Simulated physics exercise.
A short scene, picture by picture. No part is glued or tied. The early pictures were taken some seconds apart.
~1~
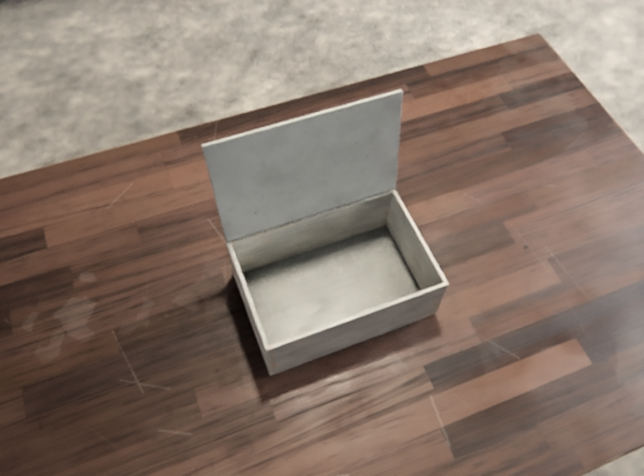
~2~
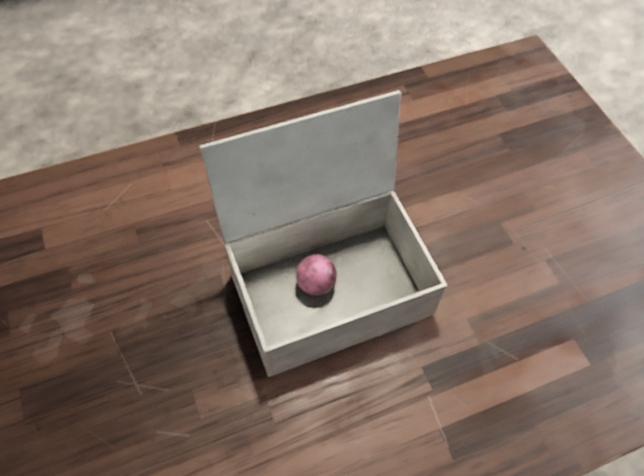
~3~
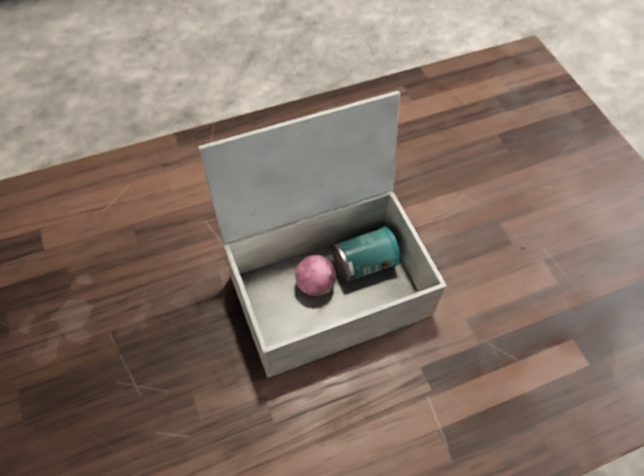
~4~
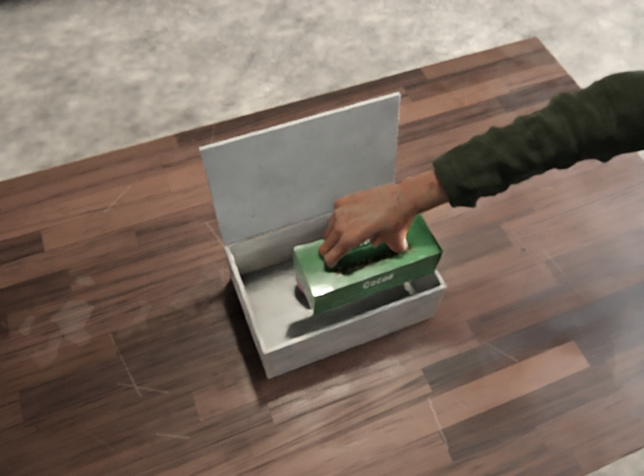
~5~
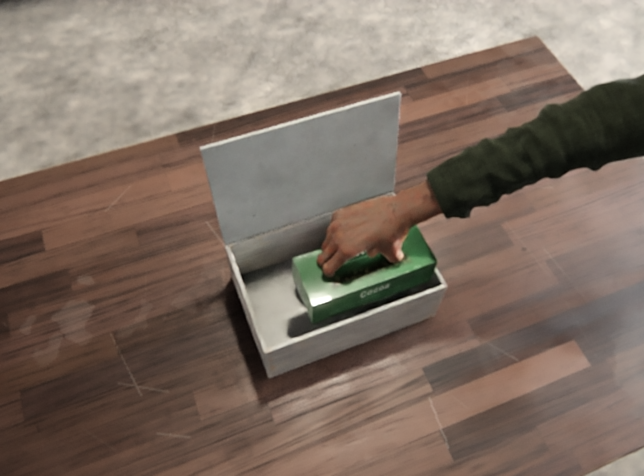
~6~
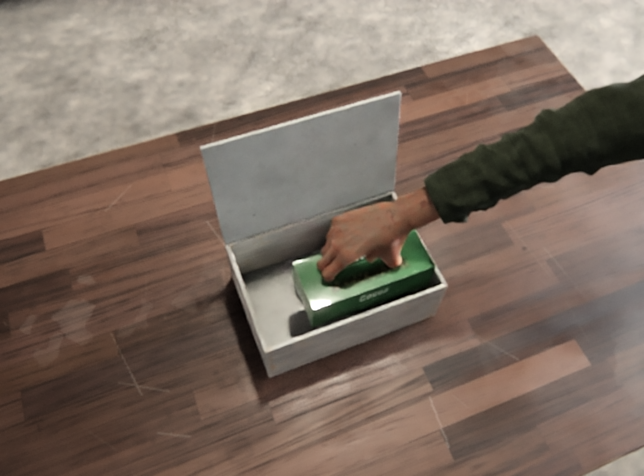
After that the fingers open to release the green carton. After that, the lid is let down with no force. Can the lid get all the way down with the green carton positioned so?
Yes, comes fully down.
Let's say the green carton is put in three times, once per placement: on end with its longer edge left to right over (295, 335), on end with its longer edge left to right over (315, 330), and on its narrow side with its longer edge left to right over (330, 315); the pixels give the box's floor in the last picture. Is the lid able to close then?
The first time the lid can't shut, the second time it can't shut, and the third time it goes down fully.
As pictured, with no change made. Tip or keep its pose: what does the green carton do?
Once everything settles, it ends up at a slant.
Then, 0.50 s on from there, green carton on its side near (359, 303); turquoise tin shifted a little; pink ball shifted a little.
Then, 1.50 s on from there, lid 65° above the rim; green carton on its side near (359, 303); turquoise tin shifted a little.
Then, 2.00 s on from there, lid 23° above the rim; green carton on its side near (359, 303); turquoise tin shifted a little.
In the end, lid shut; toppled in the box, green carton; the other 2 unmoved. At the end, from the last picture's camera, green carton near (359, 303).
